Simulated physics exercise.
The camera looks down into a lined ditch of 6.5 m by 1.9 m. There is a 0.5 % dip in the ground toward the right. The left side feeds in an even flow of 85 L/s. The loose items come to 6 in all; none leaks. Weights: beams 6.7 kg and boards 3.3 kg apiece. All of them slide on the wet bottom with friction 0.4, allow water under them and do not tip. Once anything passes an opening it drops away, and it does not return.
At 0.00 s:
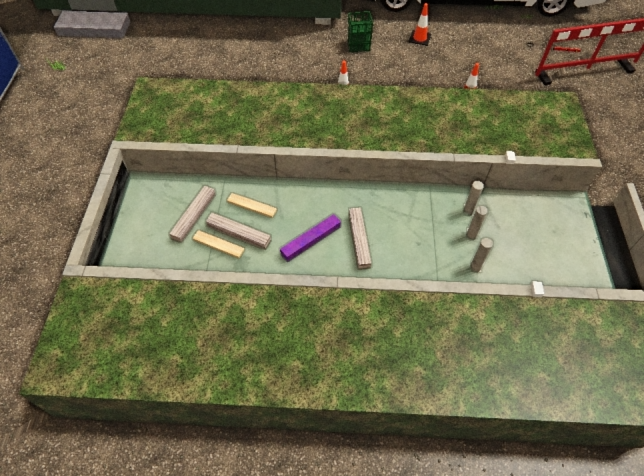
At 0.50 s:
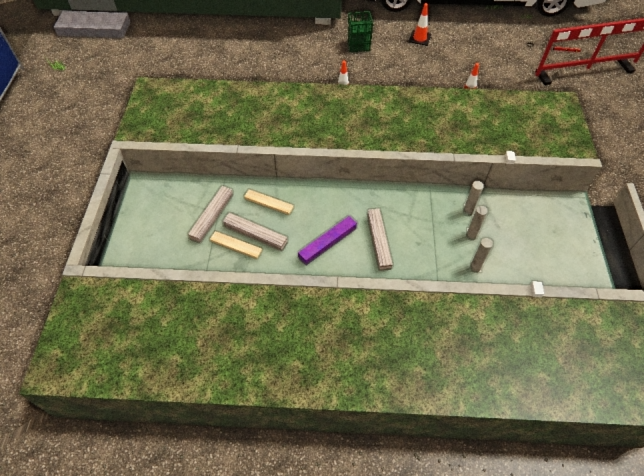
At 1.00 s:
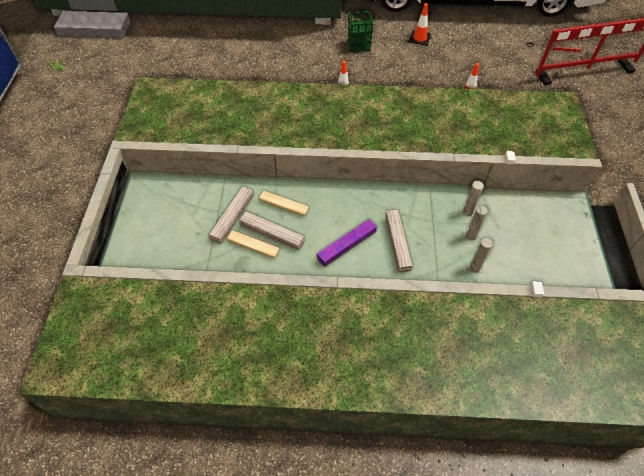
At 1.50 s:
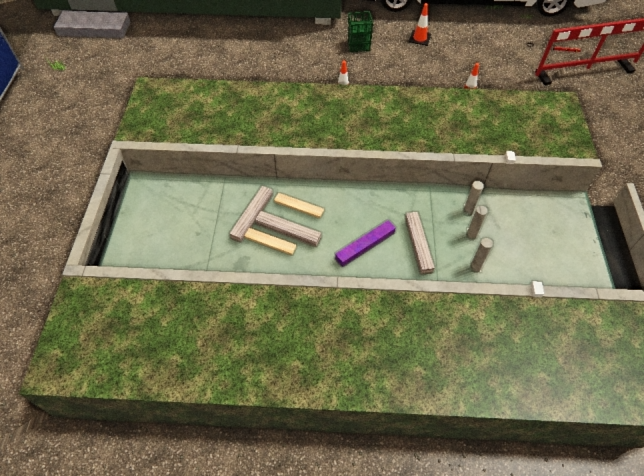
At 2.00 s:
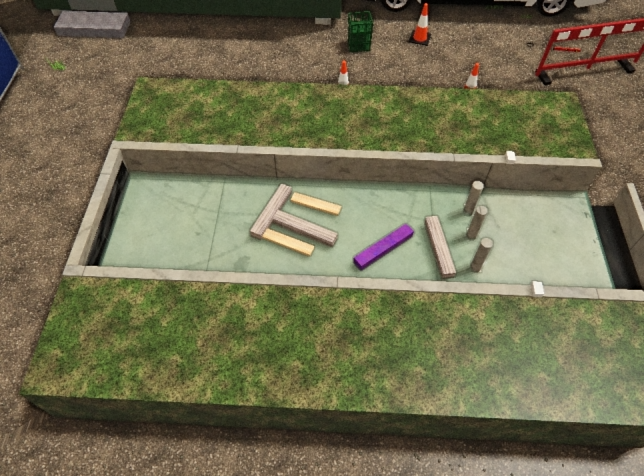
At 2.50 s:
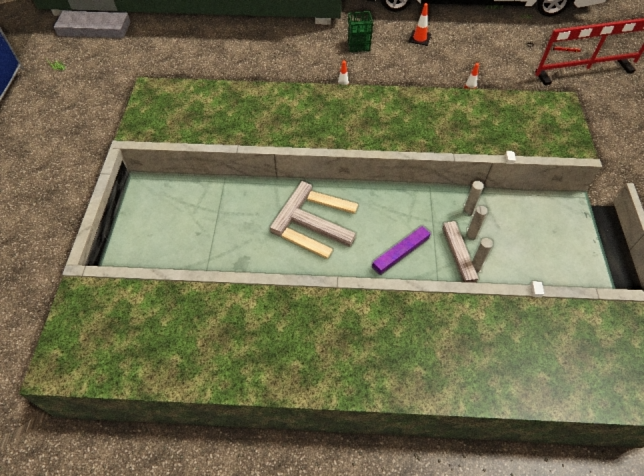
The clip opens on a shallow, water-filled channel between grassy banks, with a purple beam, three grey beams and two pale boards lying spread out left of three upright posts. All six pieces drift steadily right, the left ones bunching together, until the foremost grey beam is right beside the posts.
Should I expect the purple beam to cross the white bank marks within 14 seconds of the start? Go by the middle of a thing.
Outcome for the purple beam: It remains behind.
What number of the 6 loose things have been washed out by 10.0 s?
Tally: 1.
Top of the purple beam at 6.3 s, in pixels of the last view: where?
About (455, 262).
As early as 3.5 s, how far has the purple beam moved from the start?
Displacement near 150 cm.
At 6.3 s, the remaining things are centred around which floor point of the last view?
That lands at roughly (434, 233).
After 3.5 s the purple beam is near (432, 250), 1.6 m from its start, afloat; 0 of 6 are over the mark; 6 afloat.
After 6.3 s the purple beam is near (455, 262), 1.9 m from its start, afloat; 0 of 6 are over the mark; 6 afloat.
After 10.0 s the purple beam is near (456, 265), 1.9 m from its start, afloat; 2 of 6 are over the mark; 4 afloat.
After 14.0 s the purple beam is near (456, 265), 1.9 m from its start, afloat; 4 of 6 are over the mark; 3 afloat.
